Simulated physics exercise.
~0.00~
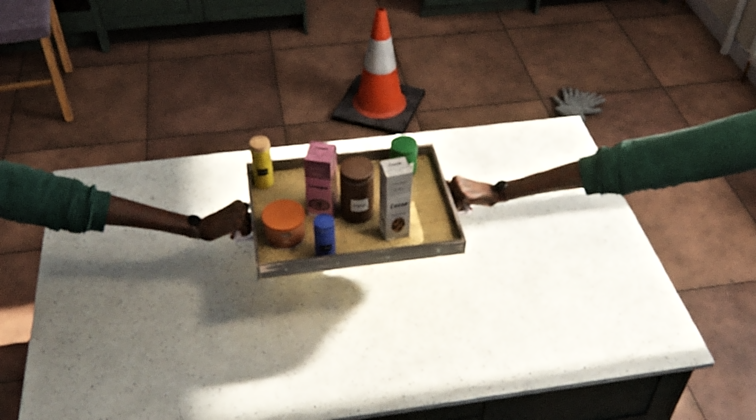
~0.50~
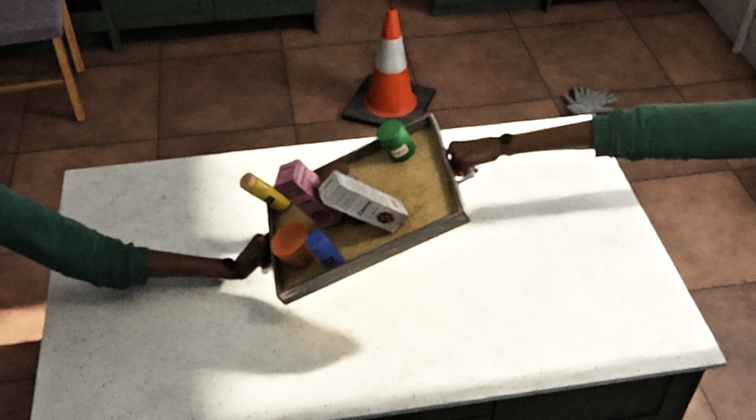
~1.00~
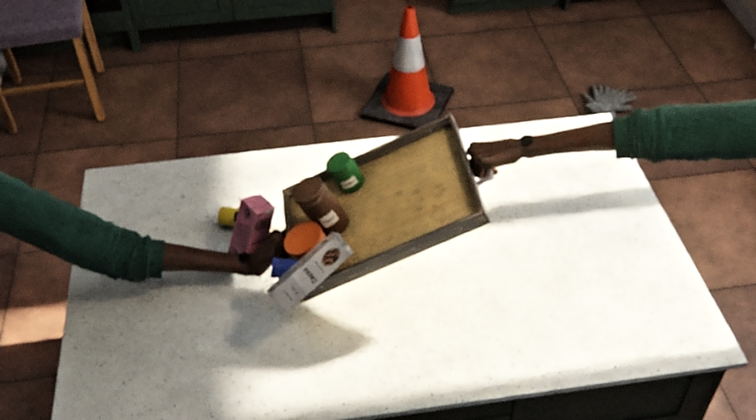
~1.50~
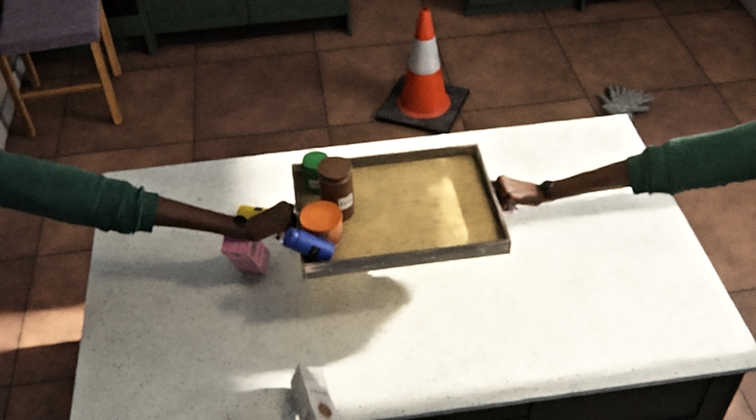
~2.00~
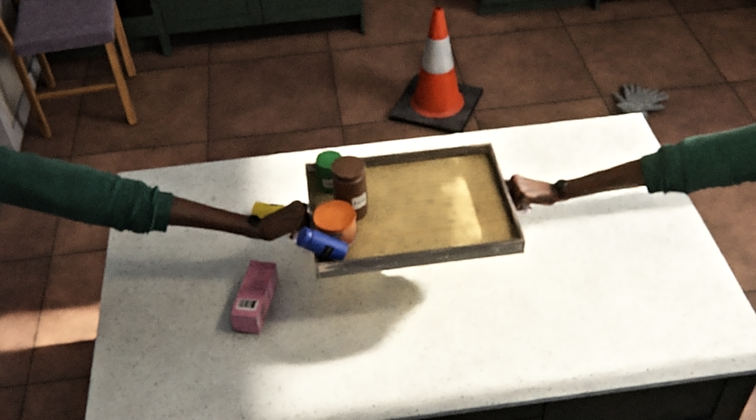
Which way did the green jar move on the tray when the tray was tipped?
The green jar slid to the left, ending up near the left side of the tray.
